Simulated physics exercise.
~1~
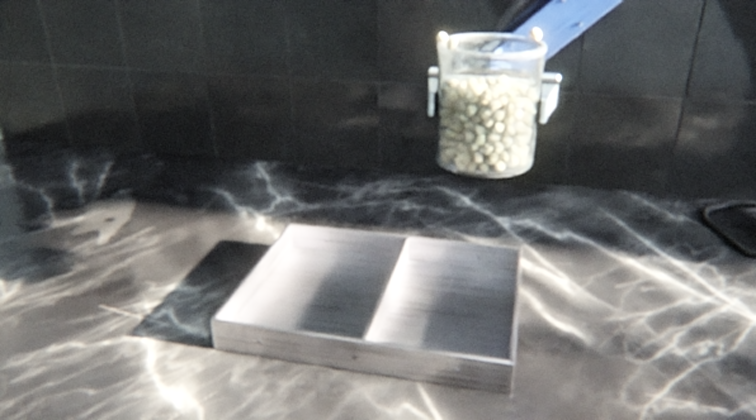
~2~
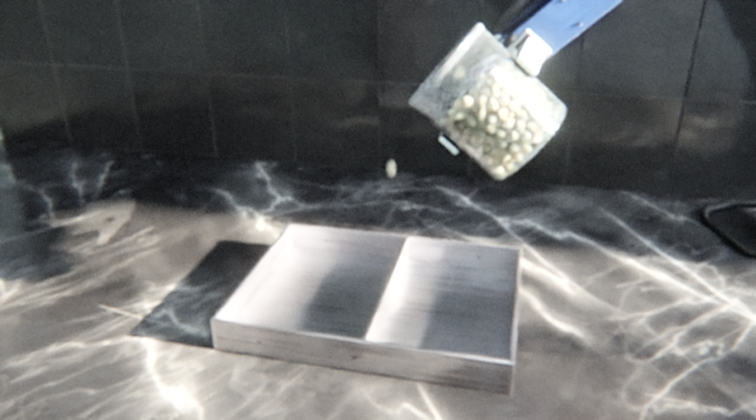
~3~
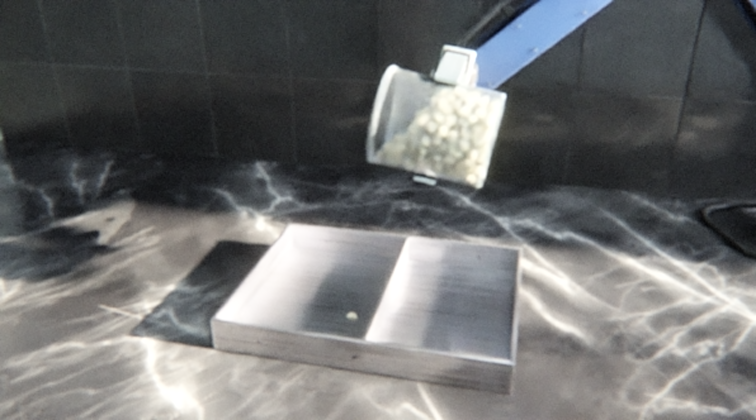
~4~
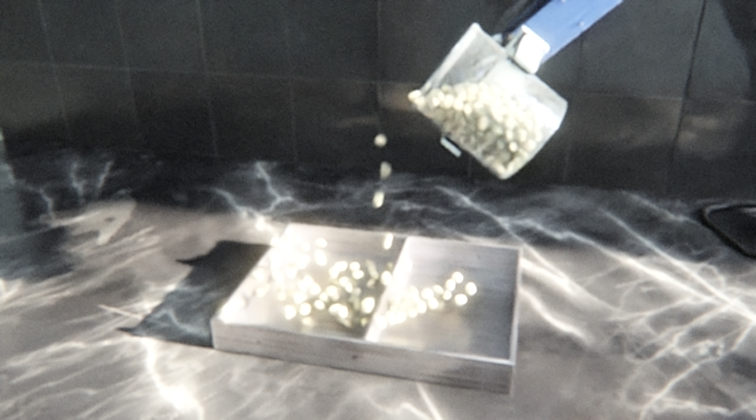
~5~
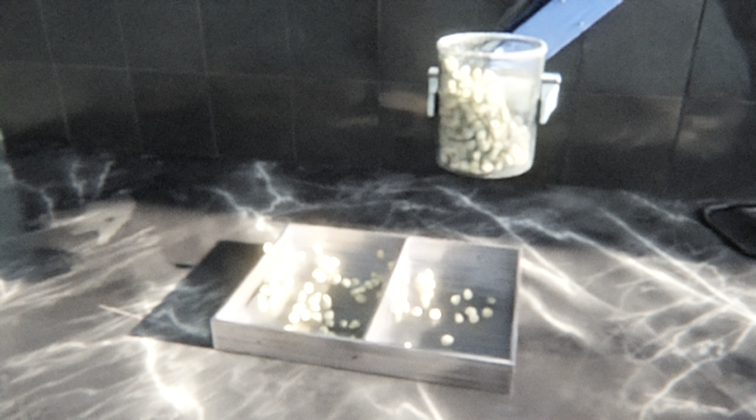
A blue robot arm tipped a clear tumbler of pale beans over a divided tray on a marbled surface, scattering some into both sections, then turned it upright again with most of the beans still inside.
